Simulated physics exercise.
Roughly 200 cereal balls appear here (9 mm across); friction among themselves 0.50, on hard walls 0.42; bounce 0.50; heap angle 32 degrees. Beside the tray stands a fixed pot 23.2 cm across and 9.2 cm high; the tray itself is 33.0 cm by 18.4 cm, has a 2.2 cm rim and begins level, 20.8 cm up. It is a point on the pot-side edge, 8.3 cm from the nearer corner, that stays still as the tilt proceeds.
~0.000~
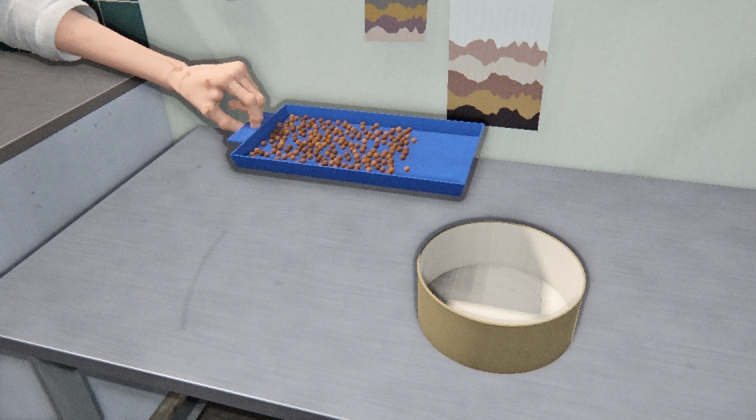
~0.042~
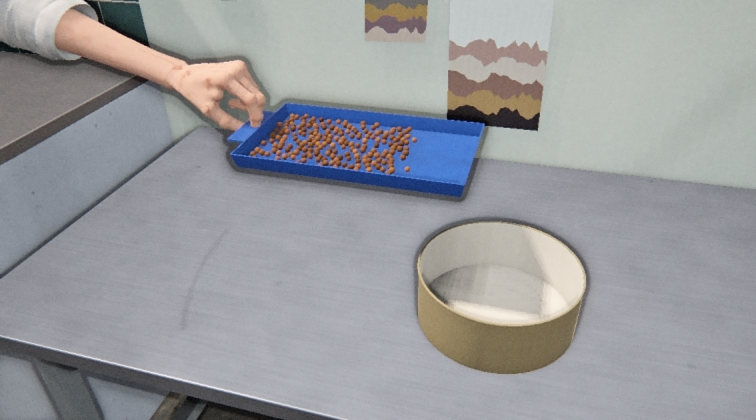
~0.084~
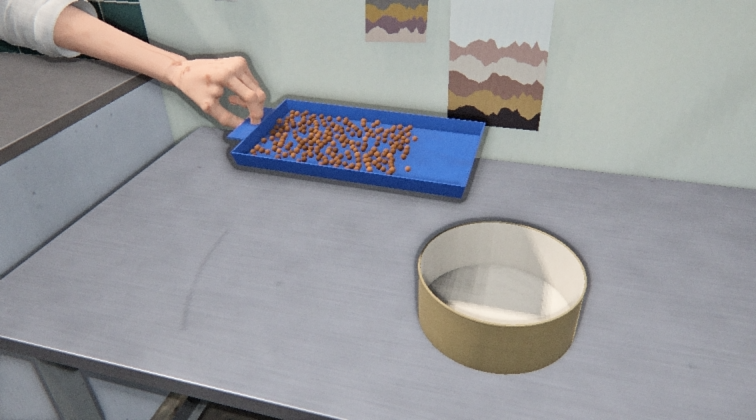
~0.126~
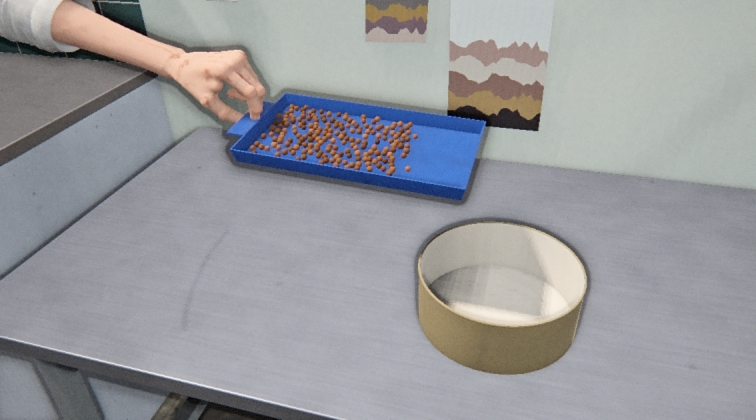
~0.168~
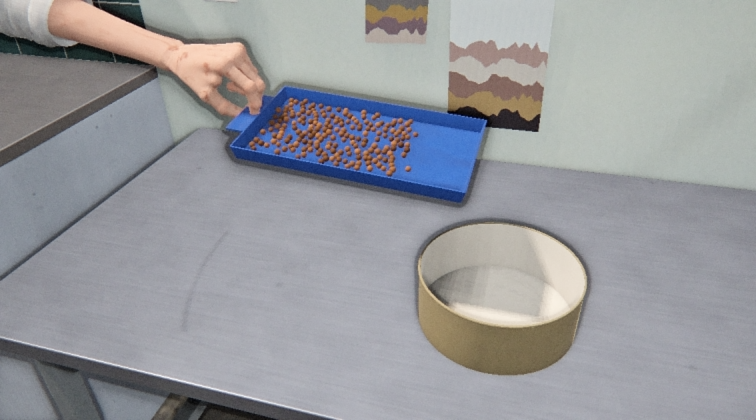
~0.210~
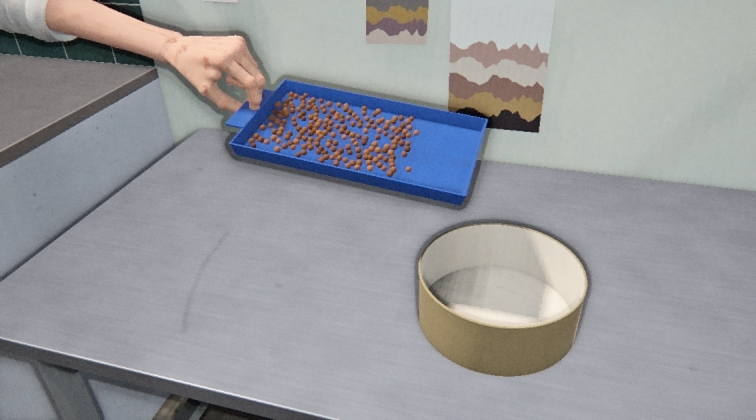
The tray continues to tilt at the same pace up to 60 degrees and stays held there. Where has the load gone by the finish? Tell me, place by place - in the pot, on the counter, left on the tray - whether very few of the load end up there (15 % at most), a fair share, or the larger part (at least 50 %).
Pot - very few, counter - very few, tray - the larger part.
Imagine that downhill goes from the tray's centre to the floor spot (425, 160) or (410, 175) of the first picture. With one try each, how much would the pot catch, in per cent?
That would be close to 10 per cent, then close to 30 per cent.
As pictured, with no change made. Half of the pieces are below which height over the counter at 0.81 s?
About 24 centimetres.
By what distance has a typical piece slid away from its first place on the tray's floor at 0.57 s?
Some 5 cm.
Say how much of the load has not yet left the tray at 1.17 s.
I'd put it at roughly 95 per cent.
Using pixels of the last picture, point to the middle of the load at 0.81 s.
Load centre: About (393, 167) px.
After 0.57 s, tilt 34 degrees; the tray holds 100 %, the pot 0 %.
Then, at 0.81 s, tilt 50 degrees; the tray holds 100 %, the pot 0 %.
After 1.17 s, tilt 60 degrees; the tray holds 95 %, the pot 5 %.
By 2.0 s all is still; pot 5 %, counter 0 %, tray 95 %.
